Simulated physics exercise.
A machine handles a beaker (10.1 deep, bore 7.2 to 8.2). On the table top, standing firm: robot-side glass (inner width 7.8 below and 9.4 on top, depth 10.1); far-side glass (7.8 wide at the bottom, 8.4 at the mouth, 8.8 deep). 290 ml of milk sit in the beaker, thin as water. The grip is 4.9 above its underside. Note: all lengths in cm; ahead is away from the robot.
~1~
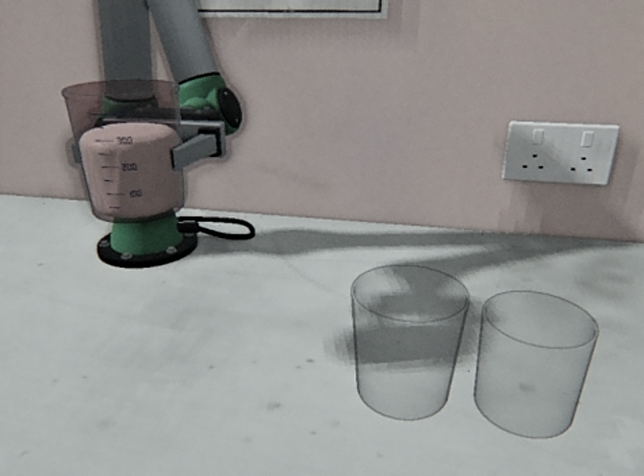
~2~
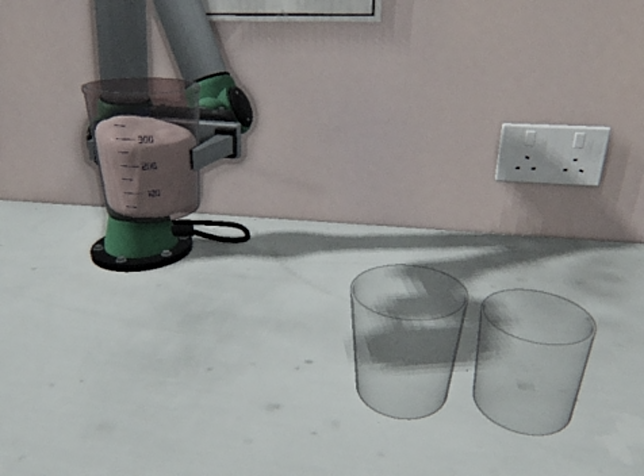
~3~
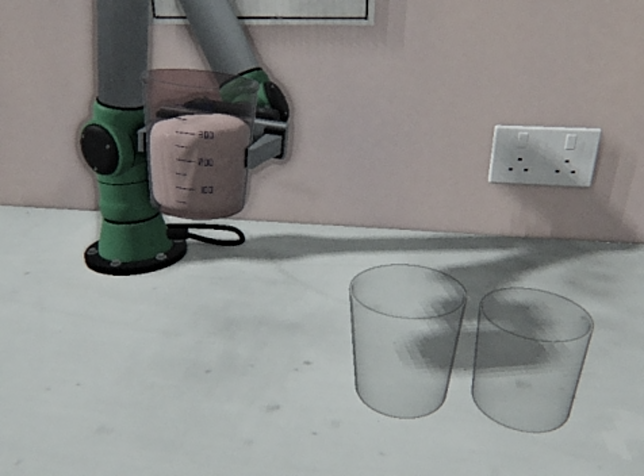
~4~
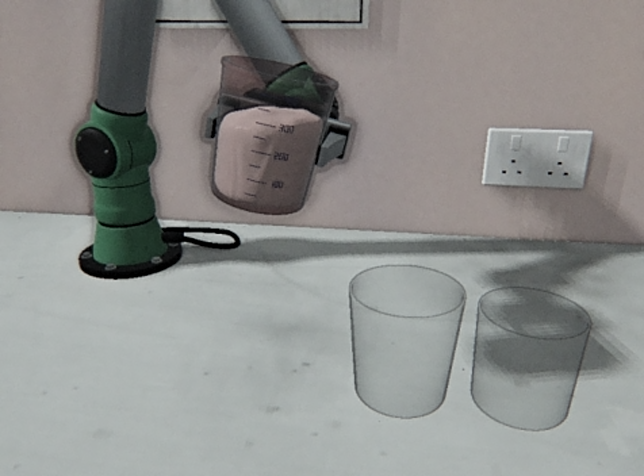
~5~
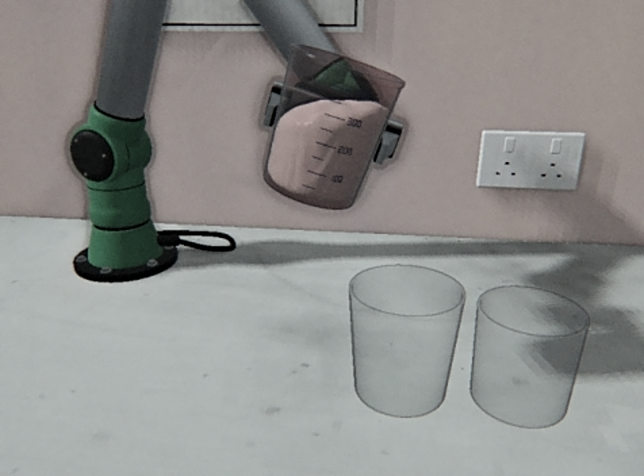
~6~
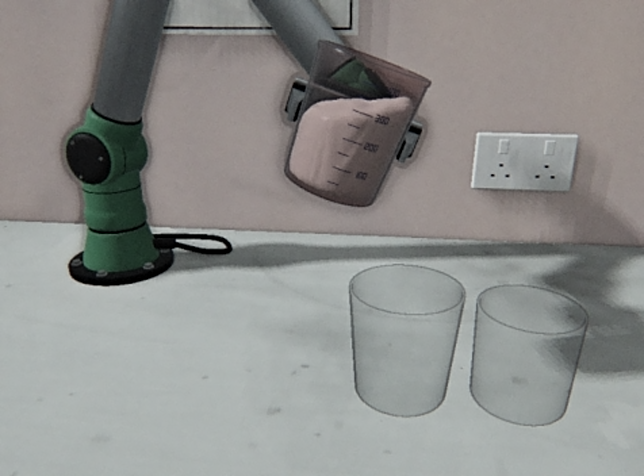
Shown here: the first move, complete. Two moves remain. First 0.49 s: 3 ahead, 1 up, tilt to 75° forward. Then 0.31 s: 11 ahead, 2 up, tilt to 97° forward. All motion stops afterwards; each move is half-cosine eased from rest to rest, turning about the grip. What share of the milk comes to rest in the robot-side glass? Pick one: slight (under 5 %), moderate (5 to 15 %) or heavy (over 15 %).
Slight.
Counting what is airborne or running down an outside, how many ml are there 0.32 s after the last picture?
It comes to close to 5 ml.
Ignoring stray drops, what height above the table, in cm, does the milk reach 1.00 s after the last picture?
Roughly 23 centimetres at most.
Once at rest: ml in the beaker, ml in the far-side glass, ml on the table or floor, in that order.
Roughly 0 ml, 70 ml and 220 ml.
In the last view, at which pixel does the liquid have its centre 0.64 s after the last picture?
Around (475, 195).
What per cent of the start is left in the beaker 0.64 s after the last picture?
70 percent or so.
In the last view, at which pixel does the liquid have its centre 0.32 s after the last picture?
Near (379, 134).
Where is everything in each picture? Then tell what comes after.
The first picture shows the beaker middle at (132, 151), level; upper third of the milk around (130, 142), from x 80 to 180, top at y 125; 295 ml in the beaker.
The second picture shows the beaker middle at (149, 150), tilted 2° forward; upper third of the milk around (142, 140), from x 100 to 195, top at y 120.
The third picture shows the beaker middle at (200, 145), tilted 7° forward; upper third of the milk around (201, 134), from x 155 to 245, top at y 115.
The fourth picture shows the beaker middle at (269, 138), tilted 12° forward; upper third of the milk around (271, 127), from x 215 to 320, top at y 110.
The fifth picture shows the beaker middle at (327, 131), tilted 17° forward; upper third of the milk around (335, 119), from x 270 to 385, top at y 100.
The sixth picture shows the beaker middle at (351, 128), tilted 19° forward; upper third of the milk around (358, 116), from x 290 to 410, top at y 100; 295 ml in the beaker.
Then, 0.32 s on, tilted 60° forward, liquid up to 26 above the table; 290 ml in the beaker, 5 ml in the air or running down outside.
Then, 0.64 s on, tilted 85° forward, liquid up to 28 above the table; 200 ml in the beaker, 70 ml in the far-side glass, 25 ml in the air or running down outside.
Then, 1.00 s on, tilted 97° forward, liquid up to 34 above the table; 120 ml on the table or floor, 75 ml in the far-side glass, 10 ml in the beaker, 90 ml in the air or running down outside.
Then, 1.80 s on, tilted 97° forward, liquid up to 24 above the table; 220 ml on the table or floor, 75 ml in the far-side glass.
In the end, 220 ml on the table or floor, 75 ml in the far-side glass. That is 0 % in the robot-side glass.
